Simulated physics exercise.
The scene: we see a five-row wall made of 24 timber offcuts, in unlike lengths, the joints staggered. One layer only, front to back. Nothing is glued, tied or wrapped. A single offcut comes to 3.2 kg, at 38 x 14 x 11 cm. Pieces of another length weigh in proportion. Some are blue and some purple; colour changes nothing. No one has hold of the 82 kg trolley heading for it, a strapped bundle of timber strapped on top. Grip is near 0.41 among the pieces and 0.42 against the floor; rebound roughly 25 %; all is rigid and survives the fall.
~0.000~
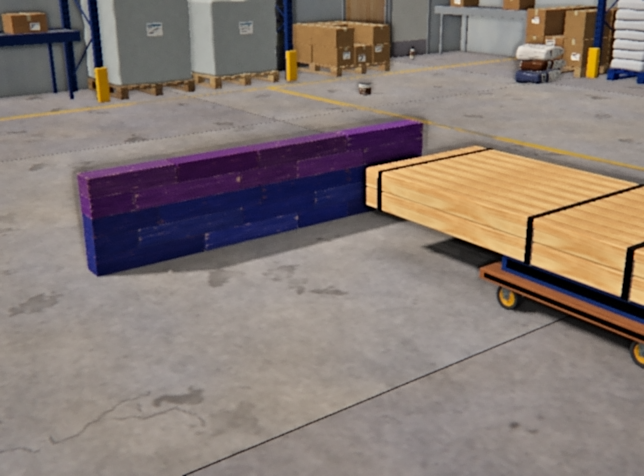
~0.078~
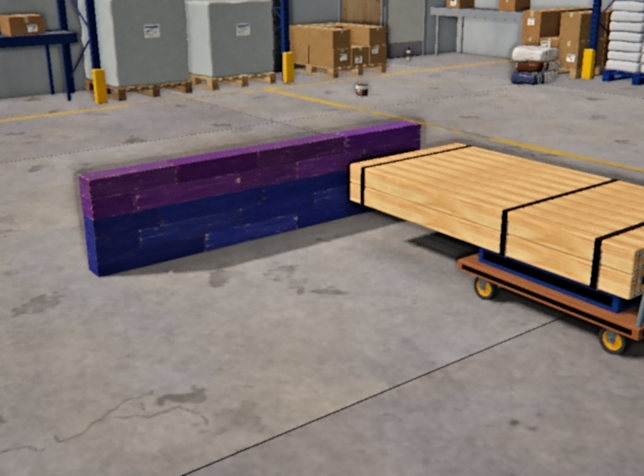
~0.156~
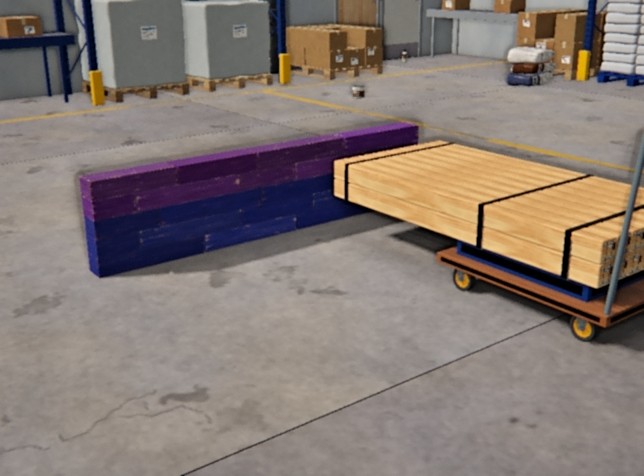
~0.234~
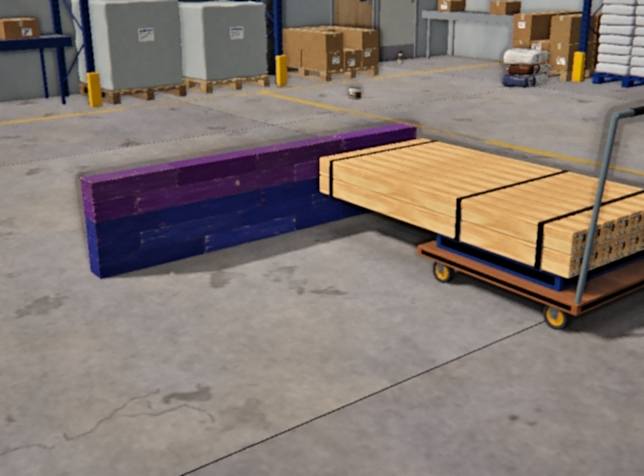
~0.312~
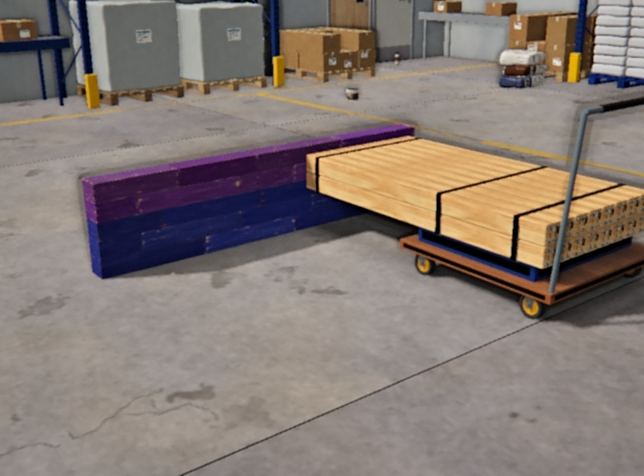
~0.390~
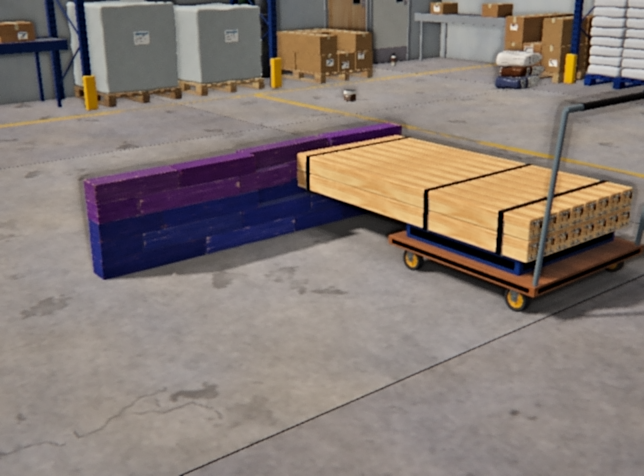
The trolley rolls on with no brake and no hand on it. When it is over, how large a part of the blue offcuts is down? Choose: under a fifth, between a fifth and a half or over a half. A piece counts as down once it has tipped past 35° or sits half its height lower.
The part is from a fifth to a half.
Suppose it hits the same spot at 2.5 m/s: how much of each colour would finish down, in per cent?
Then blue 30, purple 40 per cent.
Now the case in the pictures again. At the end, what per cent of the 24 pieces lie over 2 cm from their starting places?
It is 60 per cent.
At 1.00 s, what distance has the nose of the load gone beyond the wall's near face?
About 70 cm past it.
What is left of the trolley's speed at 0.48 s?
About 1.0 m/s.
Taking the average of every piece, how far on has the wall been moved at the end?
Roughly 30 cm.
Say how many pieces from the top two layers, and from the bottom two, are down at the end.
From the top 6, from the bottom 2.
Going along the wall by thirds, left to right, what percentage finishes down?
Left 10, middle 50, right 80 per cent.
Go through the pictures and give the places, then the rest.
In the first frame (pixels give the middle of a visible side; the camera moves round a little), load (373, 181) 55 cm short of the wall; top blue offcut (213, 205); top purple offcut (305, 151); none has stirred.
In the second frame, load (356, 177) 41 cm short of the wall; top blue offcut (213, 205).
In the third frame, load (340, 173) 27 cm short of the wall; top blue offcut (213, 207).
In the fourth frame, load (325, 170) 14 cm short of the wall; top blue offcut (213, 208).
In the fifth frame, load (311, 166) just touching; top blue offcut (213, 208).
In the sixth frame, load (302, 165) 9 cm into the wall's line; top blue offcut (214, 209); top purple offcut (291, 153) 10 cm from its place; movement in 9 of them.
After 0.48 s, load 18 cm past the wall's line, still rolling; none of the 15 blue offcuts down (0 of 24 in all colours); top blue offcut unmoved; top purple offcut 14° from how it stood.
After 0.64 s, load 34 cm past the wall's line, still rolling; 3 of the 15 blue offcuts down (7 of 24 in all colours); top blue offcut unmoved; top purple offcut 30° from how it stood, 15 cm lower.
After 1.00 s, load 69 cm past the wall's line, still rolling; 3 of the 15 blue offcuts down (9 of 24 in all colours); top blue offcut unmoved; top purple offcut on its side.
After 1.54 s, load 1.10 m past the wall's line, still rolling; 5 of the 15 blue offcuts down (11 of 24 in all colours); top blue offcut unmoved; top purple offcut upside down.
In the end (2.1 s), load 1.21 m past the wall's line, stopped; 5 of the 15 blue offcuts down (11 of 24 in all colours); top blue offcut unmoved; top purple offcut upside down. That is 33 per cent. From the last view, middles, top blue offcut near (208, 206), top purple offcut near (177, 194).
